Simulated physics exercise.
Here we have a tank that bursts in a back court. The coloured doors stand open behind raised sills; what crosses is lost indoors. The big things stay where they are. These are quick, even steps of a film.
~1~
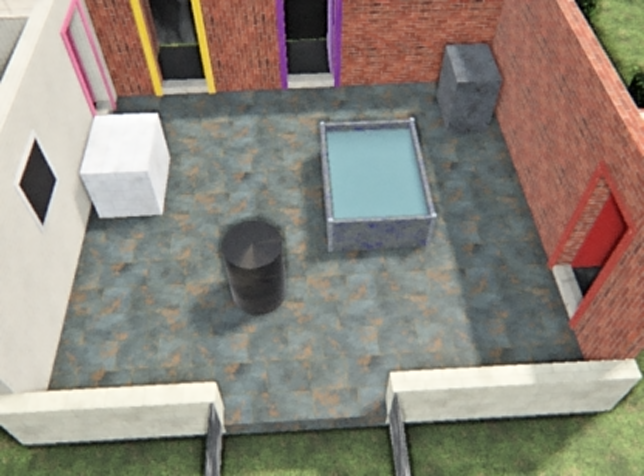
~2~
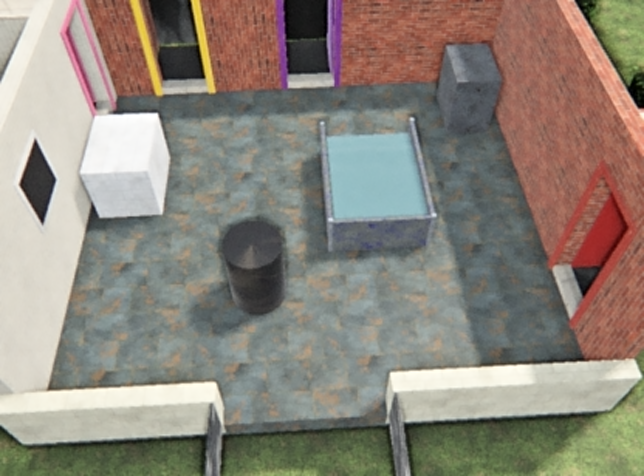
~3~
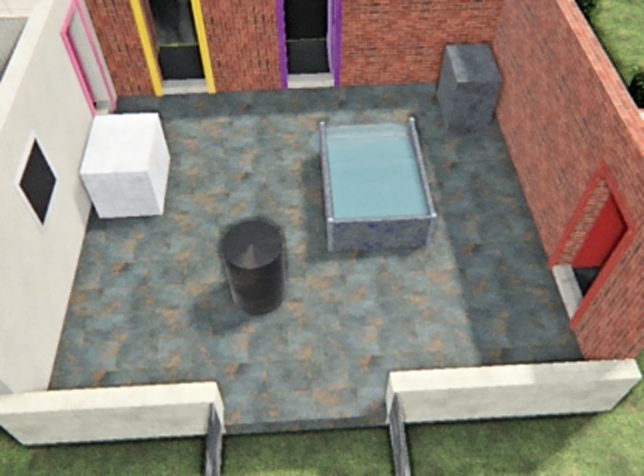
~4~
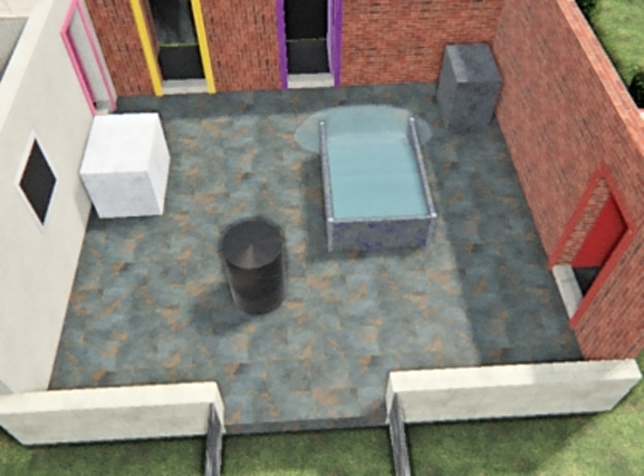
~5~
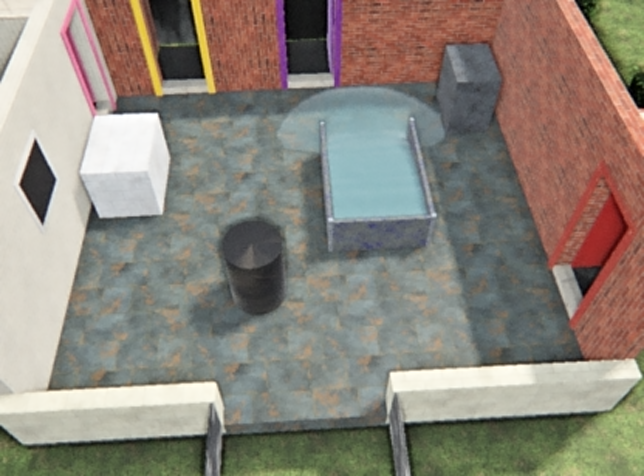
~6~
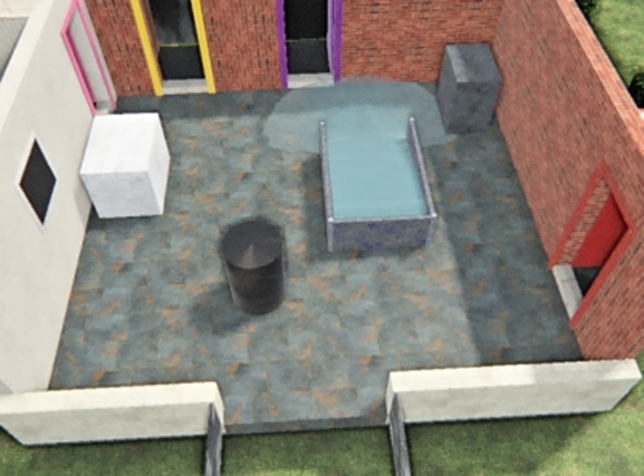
In a walled back court with a patterned floor, a rectangular tank of still, pale blue water stands near a dark barrel. The tank's far side opens and water pours out through the gap, then spreads across the floor behind it in a widening, rounded sheet toward the brick back wall.
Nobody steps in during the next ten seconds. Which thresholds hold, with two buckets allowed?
The purple door lets in a lot; the pink door admits no more than that; the red door admits no more than that; the yellow door admits no more than that.
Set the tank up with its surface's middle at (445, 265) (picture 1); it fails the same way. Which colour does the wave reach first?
The one in purple.
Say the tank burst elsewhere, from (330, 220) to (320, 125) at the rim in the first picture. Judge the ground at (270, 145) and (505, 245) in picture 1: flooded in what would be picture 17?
In that order: Covered, free of water.
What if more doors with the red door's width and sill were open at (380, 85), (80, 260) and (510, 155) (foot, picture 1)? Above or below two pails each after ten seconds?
In that order: Is over, lets less in, holds.
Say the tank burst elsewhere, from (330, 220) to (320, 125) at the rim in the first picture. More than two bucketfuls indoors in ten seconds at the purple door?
One by one: Purple stays under.
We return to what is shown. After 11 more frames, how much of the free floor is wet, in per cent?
Close to 20 %.
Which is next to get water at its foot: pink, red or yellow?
It is the one in yellow.
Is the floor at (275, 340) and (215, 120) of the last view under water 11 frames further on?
In turn: Free of water, under water.
A moment on, water covers 15 % of the floor; the purple door over two buckets in, the pink door not reached, the red door not reached, the yellow door not reached.
Next, water covers 20 % of the floor; the purple door far over two buckets in, the pink door not reached, the red door not reached, the yellow door wet at the sill, nothing in.
Then, water covers 35 % of the floor; the purple door far over two buckets in, the pink door wet at the sill, nothing in, the red door not reached, the yellow door wet at the sill, nothing in.
Later, water covers 65 % of the floor; the purple door far over two buckets in, the pink door wet at the sill, nothing in, the red door wet at the sill, nothing in, the yellow door wet at the sill, nothing in.
In the end, water covers 90 % of the floor; the purple door far over two buckets in, the pink door wet at the sill, nothing in, the red door wet at the sill, nothing in, the yellow door wet at the sill, nothing in.
